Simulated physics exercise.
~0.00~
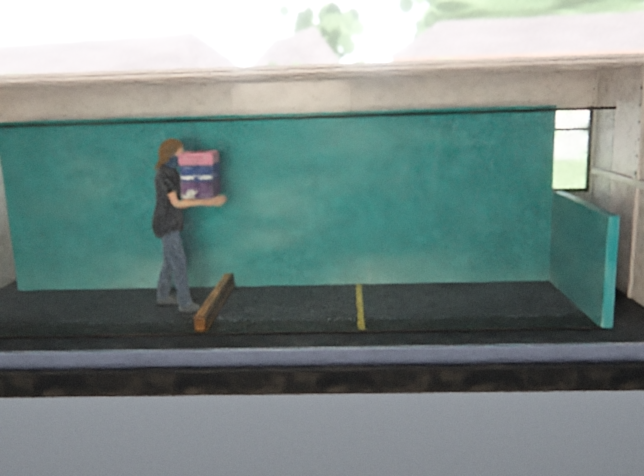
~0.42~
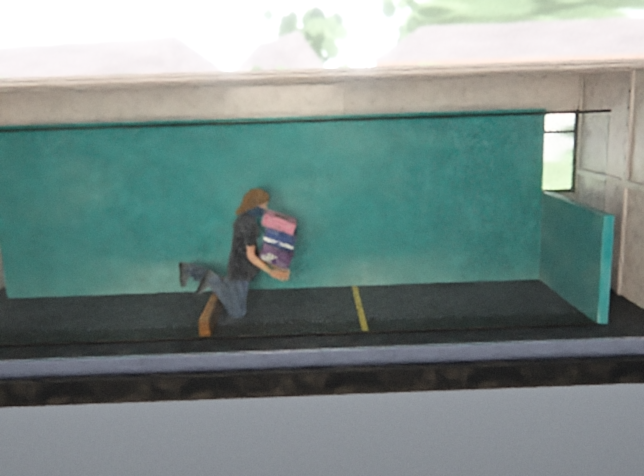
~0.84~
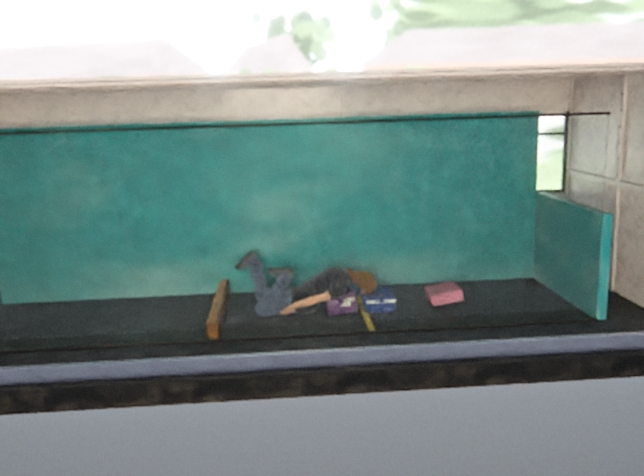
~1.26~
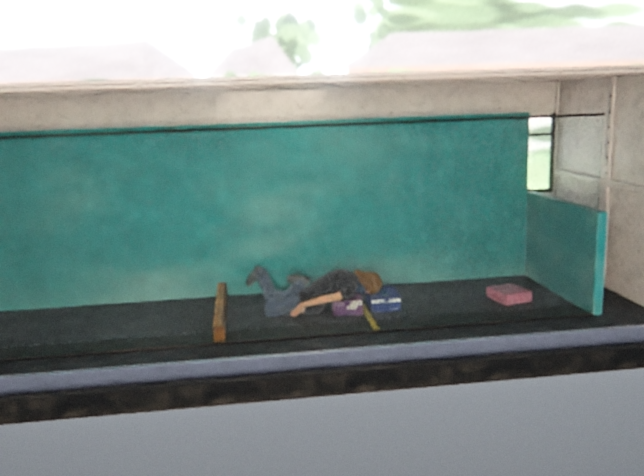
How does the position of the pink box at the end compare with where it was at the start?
At the start it is on top of the stack held by the person on the left. At the end it lies on the floor far to the right, well past the yellow line and near the short teal panel.
